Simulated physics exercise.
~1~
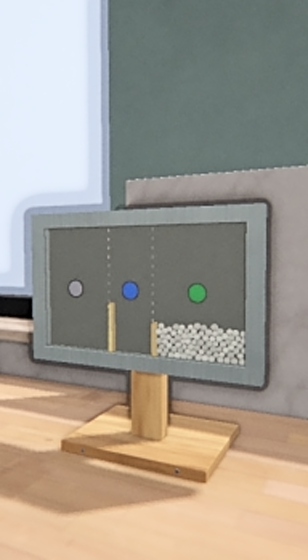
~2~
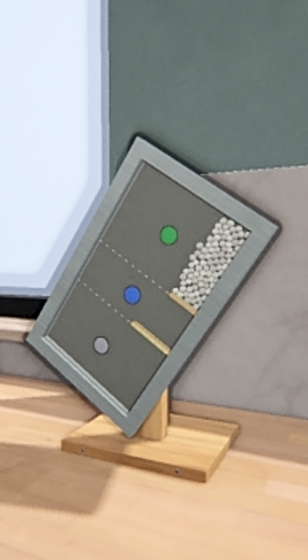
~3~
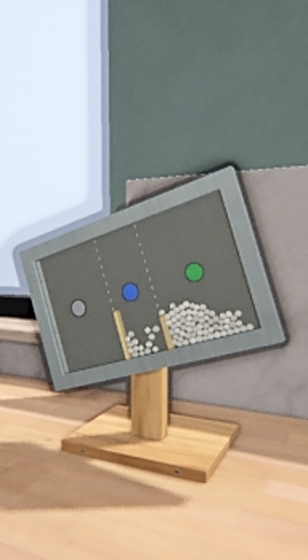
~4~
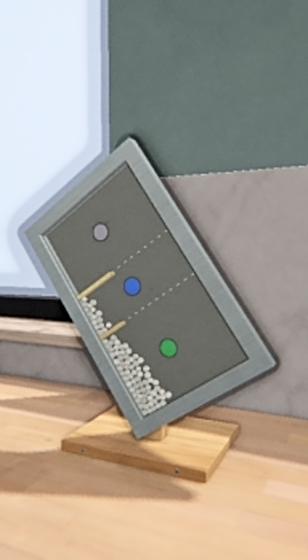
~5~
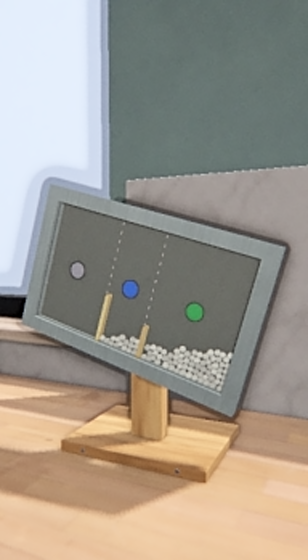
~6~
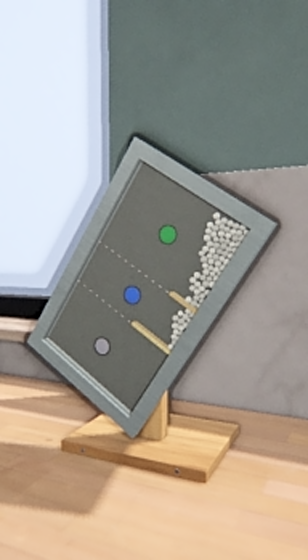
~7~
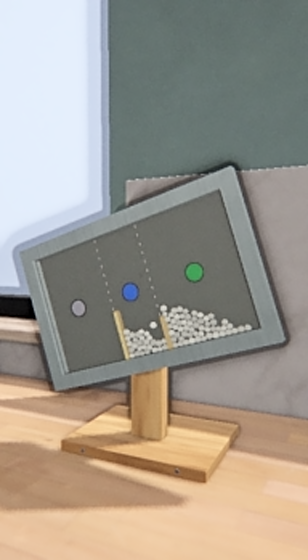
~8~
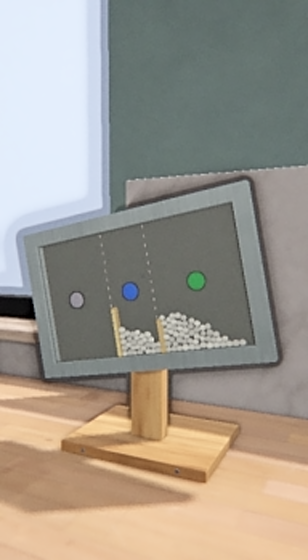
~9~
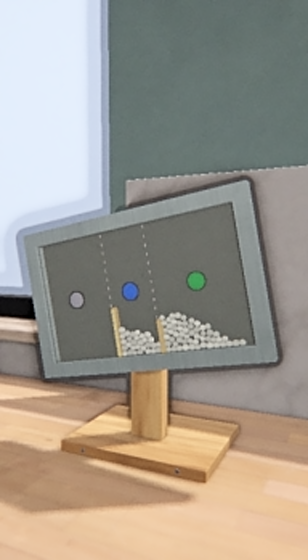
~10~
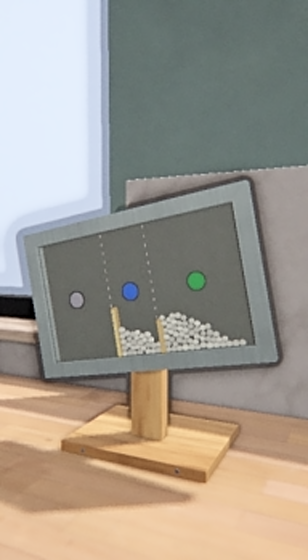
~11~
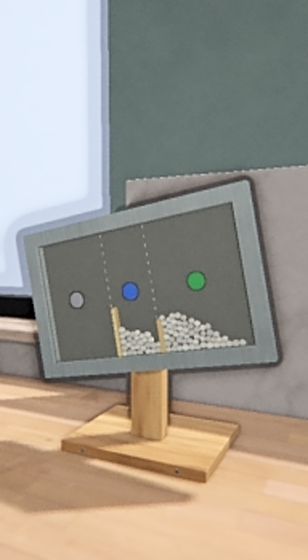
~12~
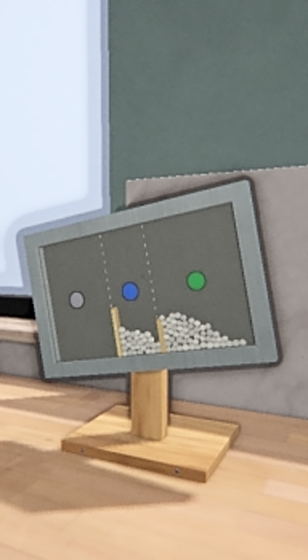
On a wooden surface before a green and grey wall, seen from a still camera, a grey-framed box stands tilting on a wooden stand. Grey, blue and green stickers mark three strips from left to right, and white pills fill the bottom of the green strip. The box swings steeply anticlockwise, then clockwise past level, and pills spill over the low divider into the blue strip. It swings steeply anticlockwise again, then eases back to a slight anticlockwise tilt. The pills settle, most in green, fewer in blue and none in grey.
